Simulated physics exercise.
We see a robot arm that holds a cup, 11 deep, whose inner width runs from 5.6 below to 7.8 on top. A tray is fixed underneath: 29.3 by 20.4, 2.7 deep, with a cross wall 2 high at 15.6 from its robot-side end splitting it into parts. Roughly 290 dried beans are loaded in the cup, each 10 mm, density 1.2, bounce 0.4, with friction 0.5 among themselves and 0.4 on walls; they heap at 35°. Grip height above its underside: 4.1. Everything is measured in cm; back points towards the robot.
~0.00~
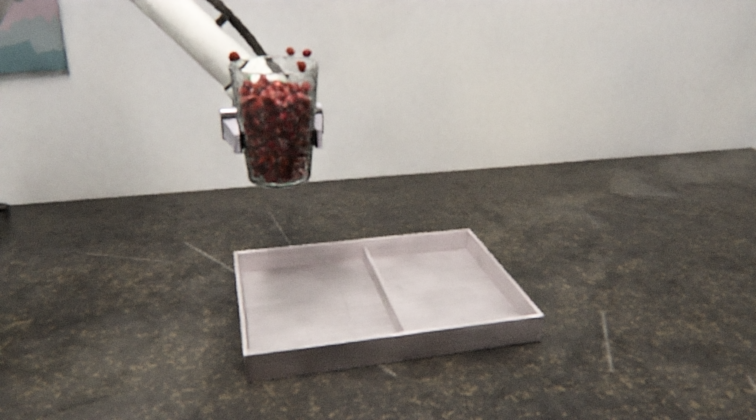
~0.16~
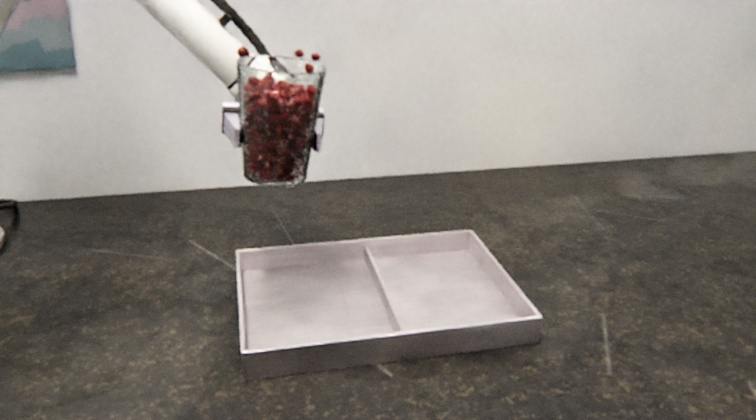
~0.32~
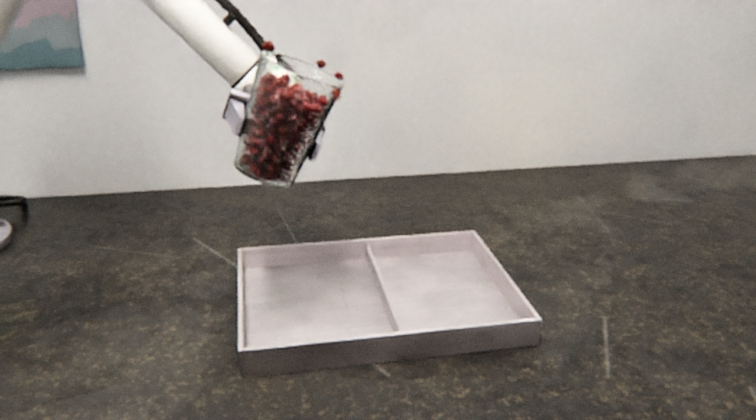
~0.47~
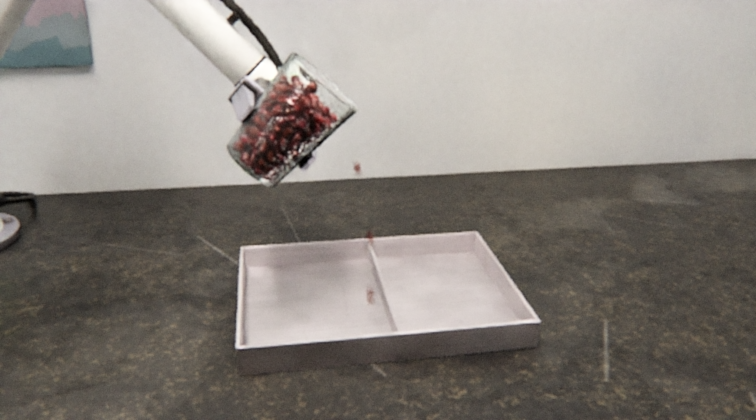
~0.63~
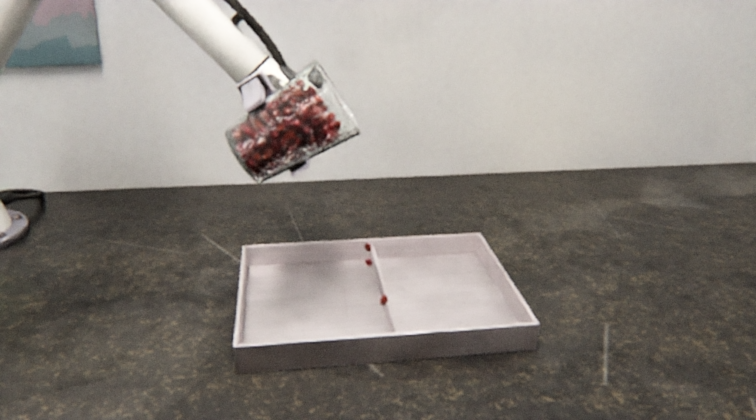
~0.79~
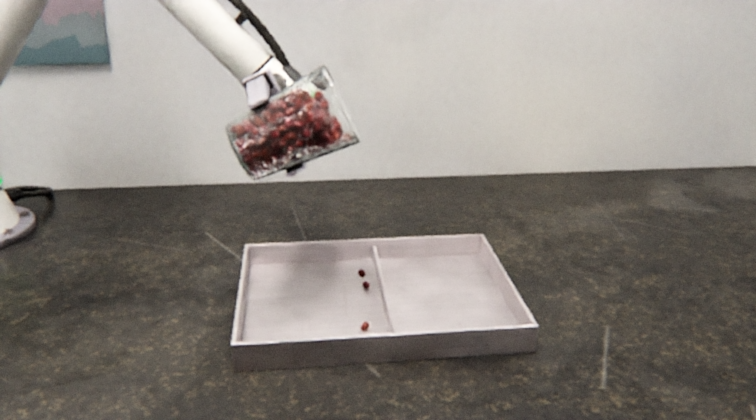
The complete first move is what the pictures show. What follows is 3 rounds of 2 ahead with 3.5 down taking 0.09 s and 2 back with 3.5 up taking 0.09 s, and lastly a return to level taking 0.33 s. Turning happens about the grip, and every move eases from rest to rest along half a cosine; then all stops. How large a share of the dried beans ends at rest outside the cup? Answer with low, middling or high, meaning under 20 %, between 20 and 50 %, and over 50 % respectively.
Low.
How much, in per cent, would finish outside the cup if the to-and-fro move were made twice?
Then roughly 10 percent.
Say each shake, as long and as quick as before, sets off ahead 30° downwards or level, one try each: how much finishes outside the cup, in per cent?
I'd say close to 25 percent for the first and close to 50 percent for the second.
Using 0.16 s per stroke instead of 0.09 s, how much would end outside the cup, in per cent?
I'd expect close to 0 per cent then.
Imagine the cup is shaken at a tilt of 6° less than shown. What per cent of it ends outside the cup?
It would be near 10 per cent.
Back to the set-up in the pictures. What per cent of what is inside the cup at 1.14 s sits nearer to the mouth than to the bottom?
Mouth half: Close to 45 per cent.
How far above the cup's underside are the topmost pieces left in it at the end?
I'd put it at close to 10.0 centimetres.
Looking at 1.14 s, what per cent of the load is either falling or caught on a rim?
Around 5 per cent of the load.
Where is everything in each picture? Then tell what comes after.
The first frame shows cup middle at (277, 124), level; upper third of the load around (276, 102), from x 235 to 310, top at y 50; 289 in the cup.
The second frame shows cup middle at (278, 124), tilted 6° forward; upper third of the load around (277, 101), from x 245 to 315, top at y 50.
The third frame shows cup middle at (282, 124), tilted 22° forward; upper third of the load around (283, 101), from x 245 to 340, top at y 45; 287 in the cup, 2 in flight or on a rim.
The fourth frame shows cup middle at (287, 125), tilted 43° forward; upper third of the load around (292, 106), from x 235 to 370, top at y 80; 286 in the cup, 2 in the robot-side part, 1 in flight or on a rim.
The fifth frame shows cup middle at (289, 128), tilted 59° forward; upper third of the load around (295, 111), from x 235 to 385, top at y 85; 286 in the cup, 3 in the robot-side part.
The sixth frame shows cup middle at (290, 129), tilted 65° forward; upper third of the load around (294, 114), from x 235 to 365, top at y 95; 286 in the cup, 3 in the robot-side part.
After 1.14 s, tilted 65° forward, highest piece 23 above the table; 272 in the cup, 3 in the robot-side part, 14 in flight or on a rim.
After 1.49 s, tilted 35° forward, highest piece 24 above the table; 253 in the cup, 25 in the far-side part, 3 in the robot-side part, 8 in flight or on a rim.
After 1.86 s, level, highest piece 26 above the table; 253 in the cup, 33 in the far-side part, 3 in the robot-side part.
After 2.91 s, level, highest piece 26 above the table; 253 in the cup, 33 in the far-side part, 3 in the robot-side part.
At rest, 253 in the cup, 33 in the far-side part, 3 in the robot-side part. That is 12 % outside the cup.
